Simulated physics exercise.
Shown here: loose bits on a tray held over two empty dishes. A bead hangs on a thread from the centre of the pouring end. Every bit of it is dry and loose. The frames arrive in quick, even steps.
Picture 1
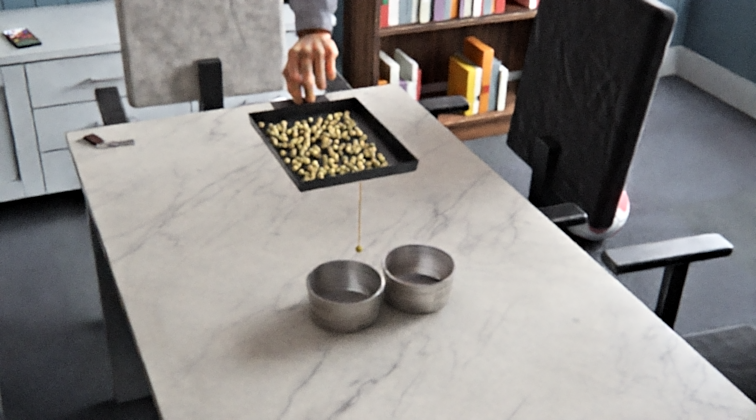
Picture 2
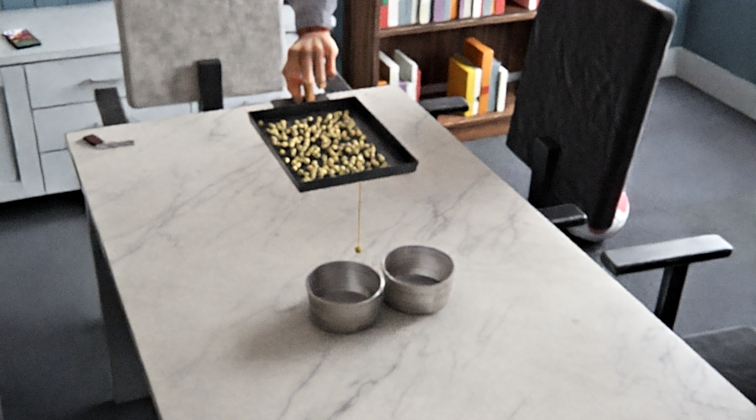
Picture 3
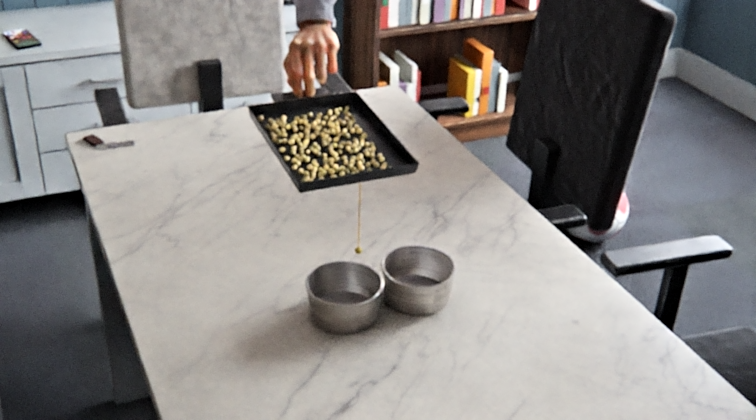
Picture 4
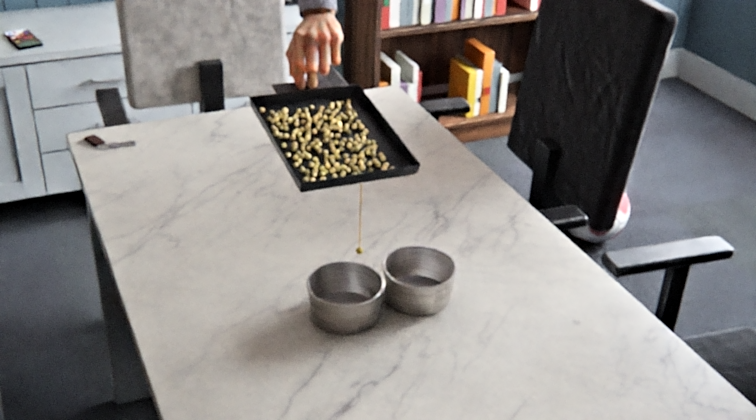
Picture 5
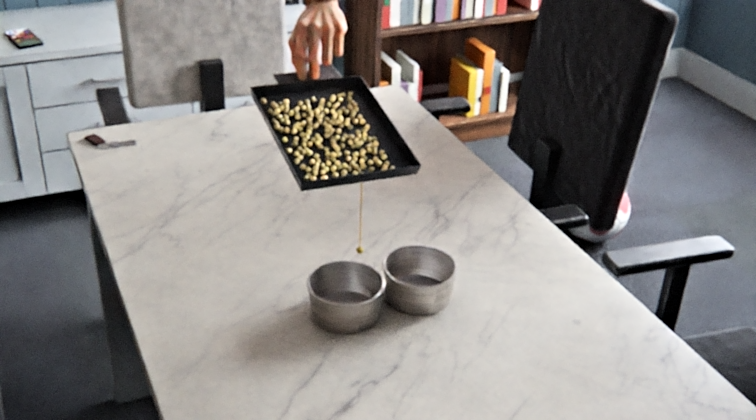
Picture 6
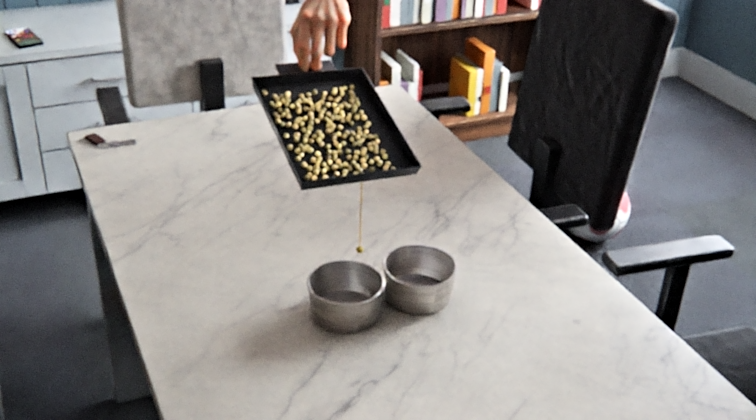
A hand at the top holds a black tray of pale yellow-green soya beans over a white marbled table, seen from above in a room with black-armed chairs, a pale cabinet and a bookshelf. Two empty grey metal dishes sit side by side below, and a small bead hangs on a thread from the tray's near edge. The hand gradually raises the tray's far end, tilting it towards the viewer with the near right corner lowest, while the camera stays still.
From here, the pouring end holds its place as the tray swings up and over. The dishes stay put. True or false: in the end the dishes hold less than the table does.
False.
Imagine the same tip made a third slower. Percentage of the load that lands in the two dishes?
Close to 90 per cent.
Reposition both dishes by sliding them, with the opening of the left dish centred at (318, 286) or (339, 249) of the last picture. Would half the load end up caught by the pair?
Earlier try a majority share, later try a minority share.
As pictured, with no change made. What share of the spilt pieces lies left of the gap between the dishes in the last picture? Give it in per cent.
Around 20 per cent, give or take.
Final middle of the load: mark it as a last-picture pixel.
Somewhere around (414, 294) in the final view.
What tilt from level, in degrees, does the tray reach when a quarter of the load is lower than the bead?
A tilt of roughly 110°.
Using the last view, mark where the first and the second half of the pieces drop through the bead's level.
I'd say around (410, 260) at first, then around (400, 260).
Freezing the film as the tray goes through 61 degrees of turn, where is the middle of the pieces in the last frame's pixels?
Roughly at (369, 160).
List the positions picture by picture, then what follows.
Corners of the pouring end near (300, 181) and (416, 160), level; middle of the load near (324, 146), soya beans; left dish near (359, 314); right dish near (435, 296); bead on its thread near (359, 249), in the first frame.
Corners of the pouring end near (300, 182) and (416, 161), level; middle of the load near (324, 146), in the second frame.
Corners of the pouring end near (300, 182) and (416, 162), tipped barely, lowest at the right corner; middle of the load near (324, 144), in the third frame.
Corners of the pouring end near (302, 182) and (418, 164), tipped a little, lowest at the right corner; middle of the load near (325, 140), in the fourth frame.
Corners of the pouring end near (303, 181) and (419, 164), tipped a little, lowest at the right corner; middle of the load near (327, 135), in the fifth frame.
Corners of the pouring end near (303, 180) and (419, 165), tipped clearly, lowest at the right corner; middle of the load near (328, 132); left dish near (360, 315); right dish near (435, 297), in the sixth frame.
Shortly afterwards, tray tipped steeply; all but a few on the tray; only a few in the left dish; only a few in the right dish; only a few in the air.
Next, tray tipped past a quarter turn; the bulk on the tray; only a few in the left dish; a little in the right dish; only a few outside both; a little in the air.
Some moments later, tray tipped past a quarter turn; near a quarter in the left dish; near two thirds in the right dish; a little outside both; only a few in the air.
In the end, tray tipped past a quarter turn; near a quarter in the left dish; near two thirds in the right dish; a little outside both; only a few in the air.
